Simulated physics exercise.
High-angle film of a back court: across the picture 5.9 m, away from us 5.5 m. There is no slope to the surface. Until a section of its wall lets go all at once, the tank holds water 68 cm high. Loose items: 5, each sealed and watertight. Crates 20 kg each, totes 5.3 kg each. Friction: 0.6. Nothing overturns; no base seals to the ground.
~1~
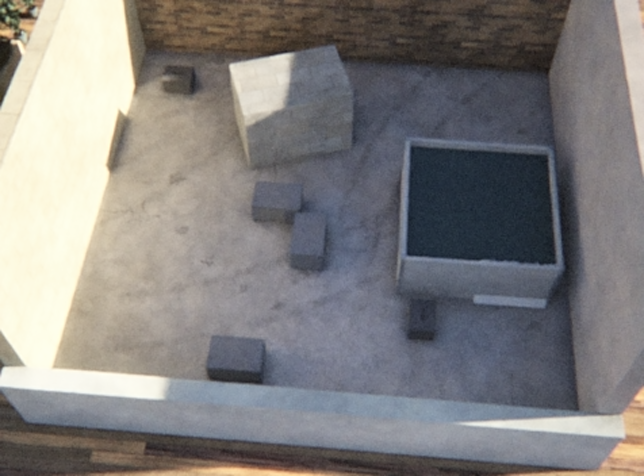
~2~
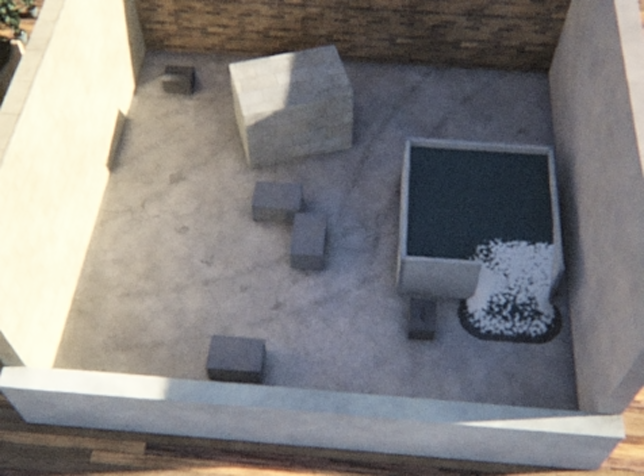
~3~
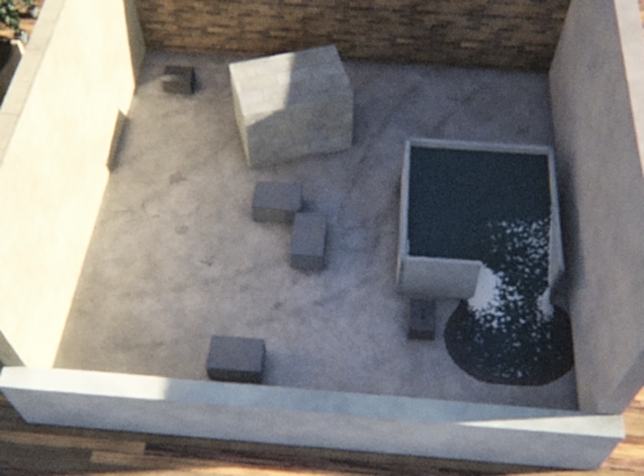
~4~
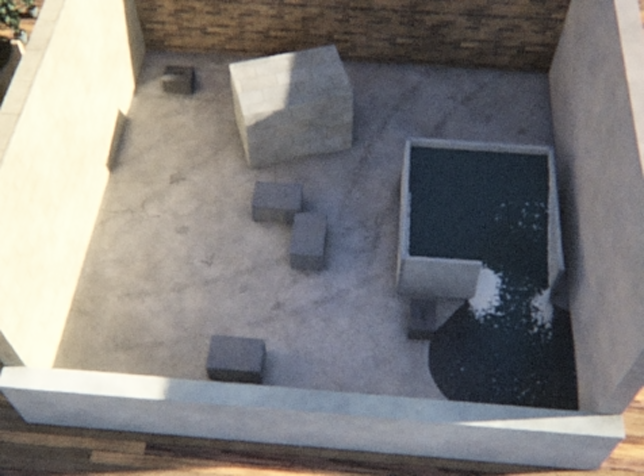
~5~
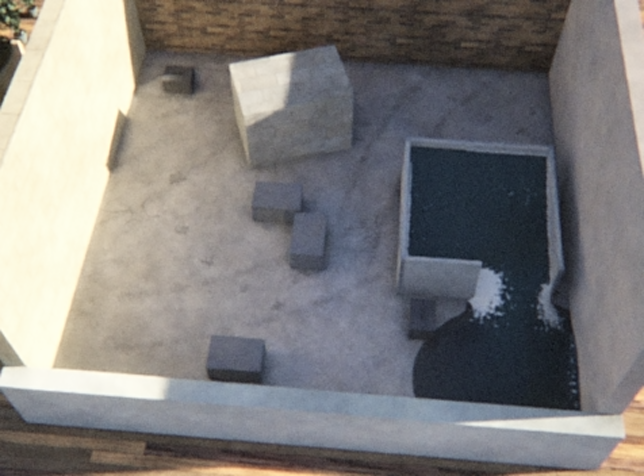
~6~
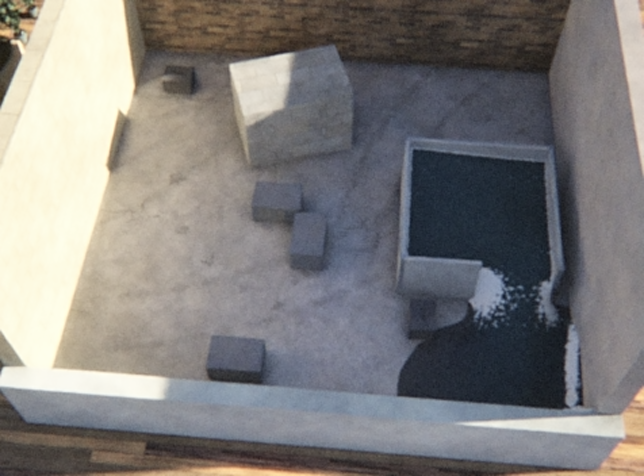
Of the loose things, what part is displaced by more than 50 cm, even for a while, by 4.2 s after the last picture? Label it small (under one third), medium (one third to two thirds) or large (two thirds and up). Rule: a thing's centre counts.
Small.
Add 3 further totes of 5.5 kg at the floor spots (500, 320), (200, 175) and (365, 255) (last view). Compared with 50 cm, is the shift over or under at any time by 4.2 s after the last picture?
One after another they come out above it, inside the limit, inside the limit.
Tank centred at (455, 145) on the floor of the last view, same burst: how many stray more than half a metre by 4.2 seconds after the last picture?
In that case the number is 2.
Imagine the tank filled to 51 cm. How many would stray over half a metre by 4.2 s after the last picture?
That would give 1.
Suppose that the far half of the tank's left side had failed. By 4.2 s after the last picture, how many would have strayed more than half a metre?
4.
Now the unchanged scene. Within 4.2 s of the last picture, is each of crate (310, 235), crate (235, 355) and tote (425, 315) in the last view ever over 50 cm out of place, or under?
Well, in turn that's not reaching it, topping it, not reaching it.
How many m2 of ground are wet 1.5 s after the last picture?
About 10.0 m2.
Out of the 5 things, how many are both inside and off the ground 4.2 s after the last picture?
My tally comes to 1.
Then, 0.4 s after the last picture 0 of 5 are over 50 cm from their spots; 0 afloat.
Then, 1.5 s after the last picture 0 of 5 are over 50 cm from their spots; 0 afloat.
Then, 2.8 s after the last picture 1 of 5 are over 50 cm from their spots; 1 afloat.
Then, 4.2 s after the last picture 1 of 5 are over 50 cm from their spots, and 1 have been at some point; 1 afloat.
